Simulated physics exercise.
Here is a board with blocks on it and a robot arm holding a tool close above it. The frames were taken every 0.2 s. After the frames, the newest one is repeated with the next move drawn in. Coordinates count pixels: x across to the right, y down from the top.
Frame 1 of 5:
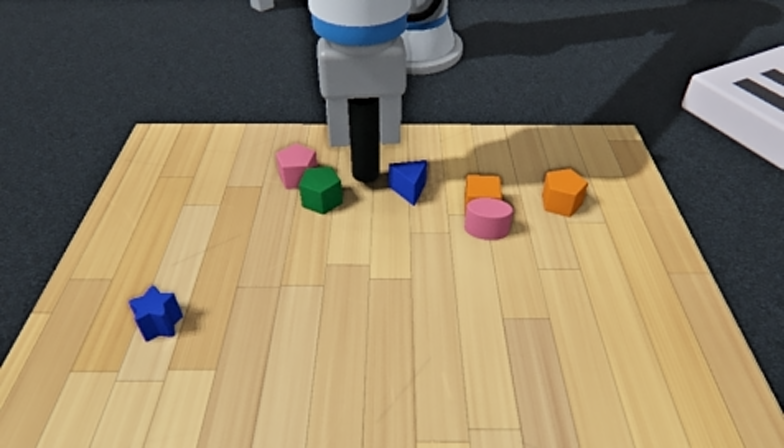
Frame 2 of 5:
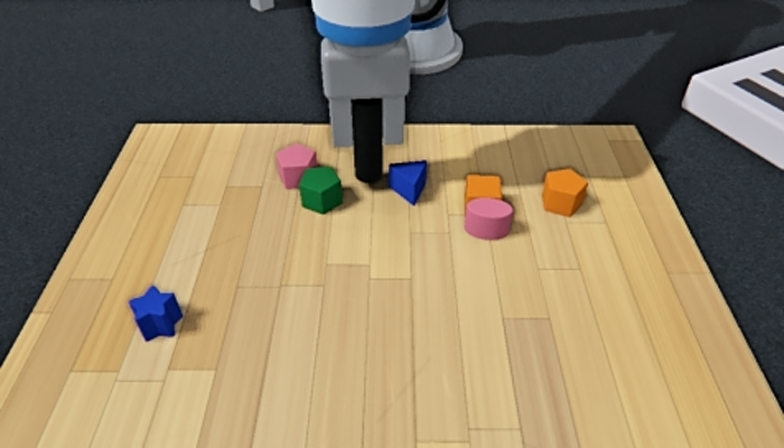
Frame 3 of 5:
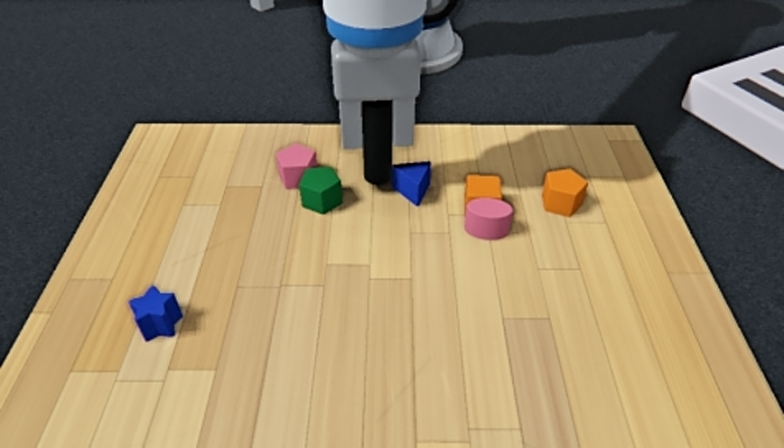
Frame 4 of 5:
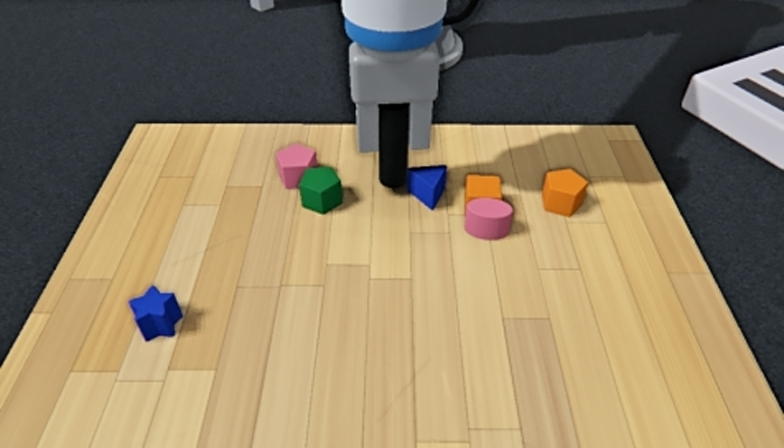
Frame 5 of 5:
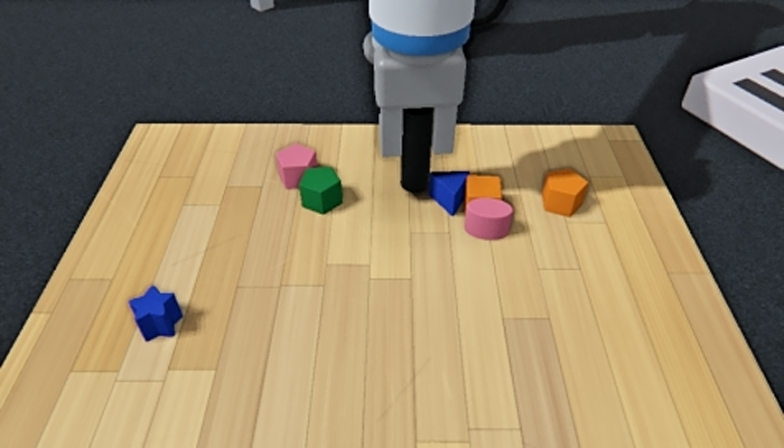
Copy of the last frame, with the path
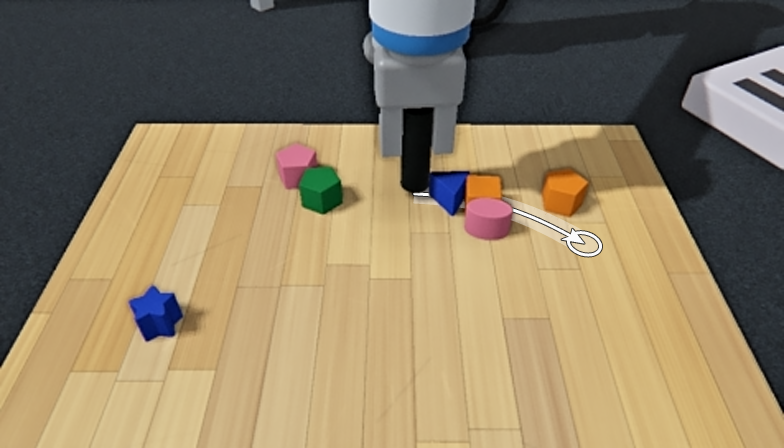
Robot arm lowering a black tool beside a blue triangle and pushing it right across a wooden board, up to an orange block.
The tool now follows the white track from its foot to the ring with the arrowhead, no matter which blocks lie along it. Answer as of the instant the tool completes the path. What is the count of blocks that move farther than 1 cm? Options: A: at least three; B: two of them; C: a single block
(A)
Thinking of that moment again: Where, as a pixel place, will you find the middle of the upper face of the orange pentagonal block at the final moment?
The spot you're after is about (588, 182) in the image.
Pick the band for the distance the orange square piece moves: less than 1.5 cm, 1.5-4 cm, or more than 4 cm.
Over 4 cm.
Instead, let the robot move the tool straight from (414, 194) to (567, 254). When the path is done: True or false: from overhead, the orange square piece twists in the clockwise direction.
My answer: False.
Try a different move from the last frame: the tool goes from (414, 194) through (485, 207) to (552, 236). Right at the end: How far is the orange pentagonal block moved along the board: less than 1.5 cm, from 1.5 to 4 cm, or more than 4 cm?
The move is medium, 1.5 to 4 cm.
The drawn path runs from (414, 194) via (472, 200) and (529, 216), ending at (584, 244).
On the path given first. One third of the way, tool (474, 190); blue triangle (509, 183), turned 15° clockwise; orange square piece (532, 198), turned 40° clockwise.
Two thirds of the way, tool (531, 206); blue triangle (564, 195), turned 50° clockwise; orange square piece (571, 217), turned 75° clockwise; orange pentagonal block (582, 182), turned 45° anticlockwise.
At the end, tool (588, 234); blue triangle (610, 208); orange square piece (616, 248), turned 115° clockwise; pink elliptical block not moved; orange pentagonal block (588, 182), turned 65° anticlockwise.
